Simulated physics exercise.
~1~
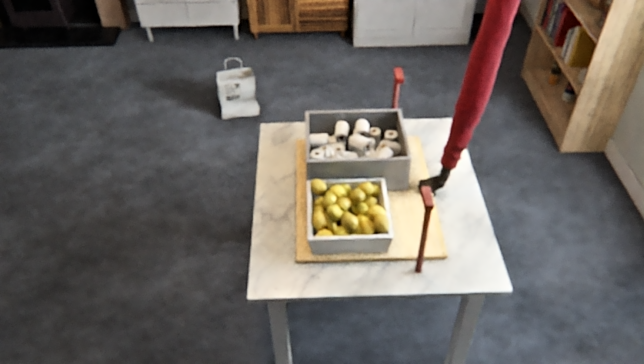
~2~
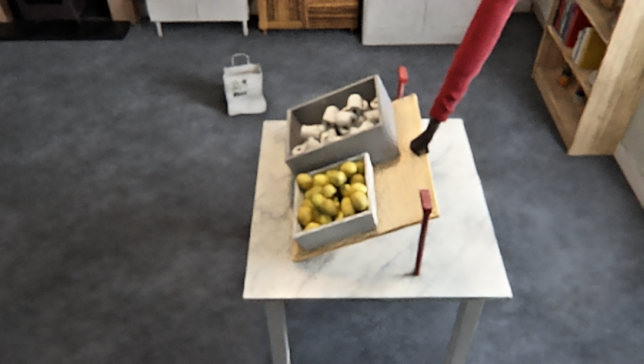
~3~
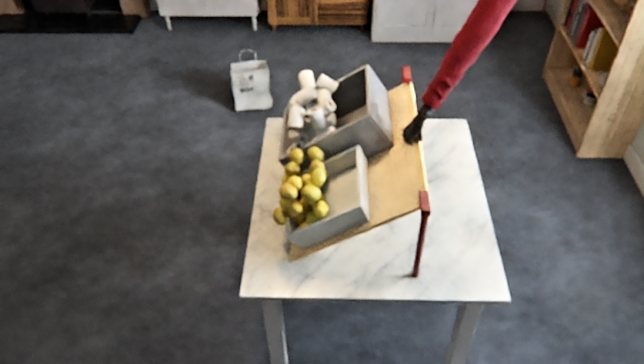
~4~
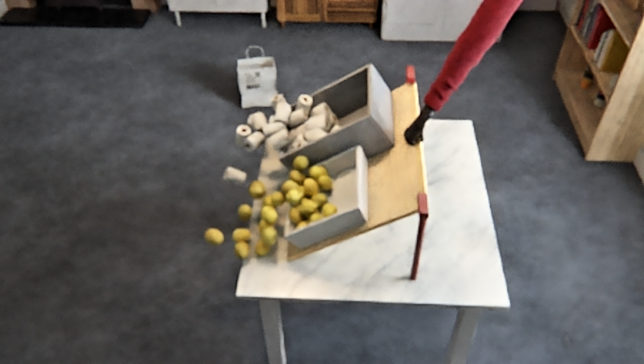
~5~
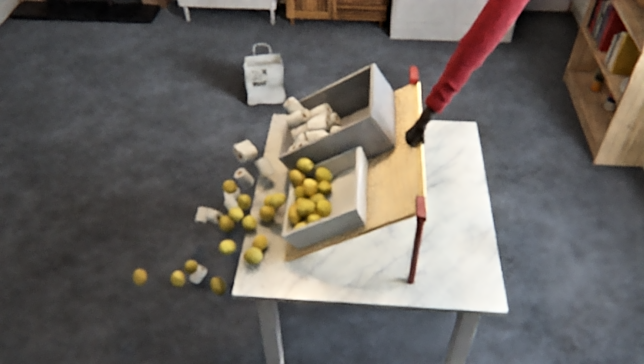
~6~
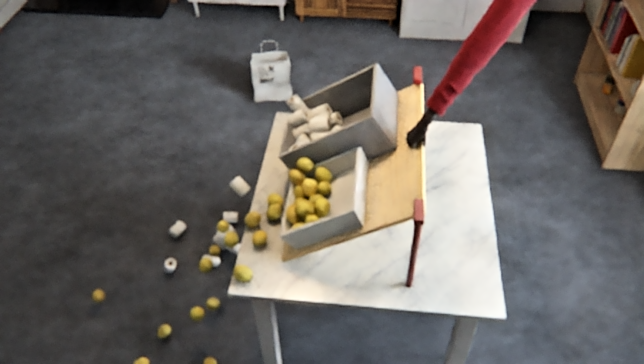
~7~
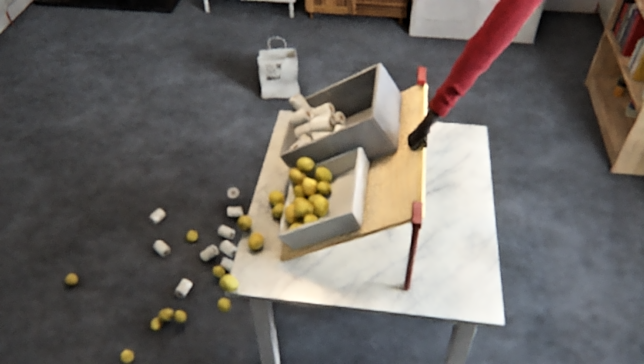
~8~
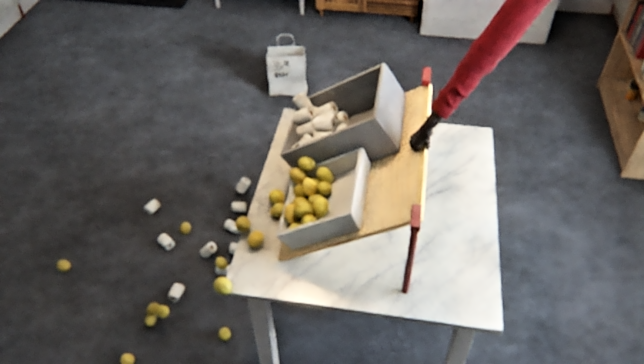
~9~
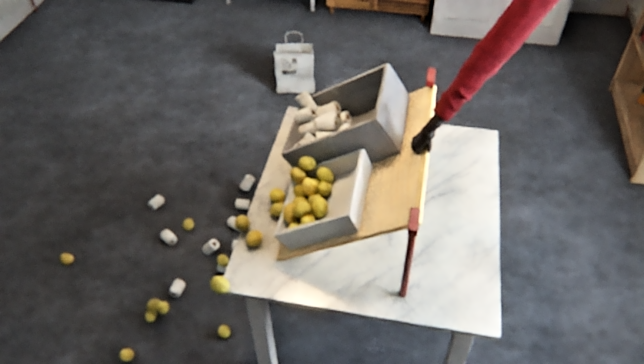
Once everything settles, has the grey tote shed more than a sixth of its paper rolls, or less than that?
It has shed more than a sixth of them. Several paper rolls lie scattered on the floor to the left of the table, while the rest stay in the tilted grey tote.
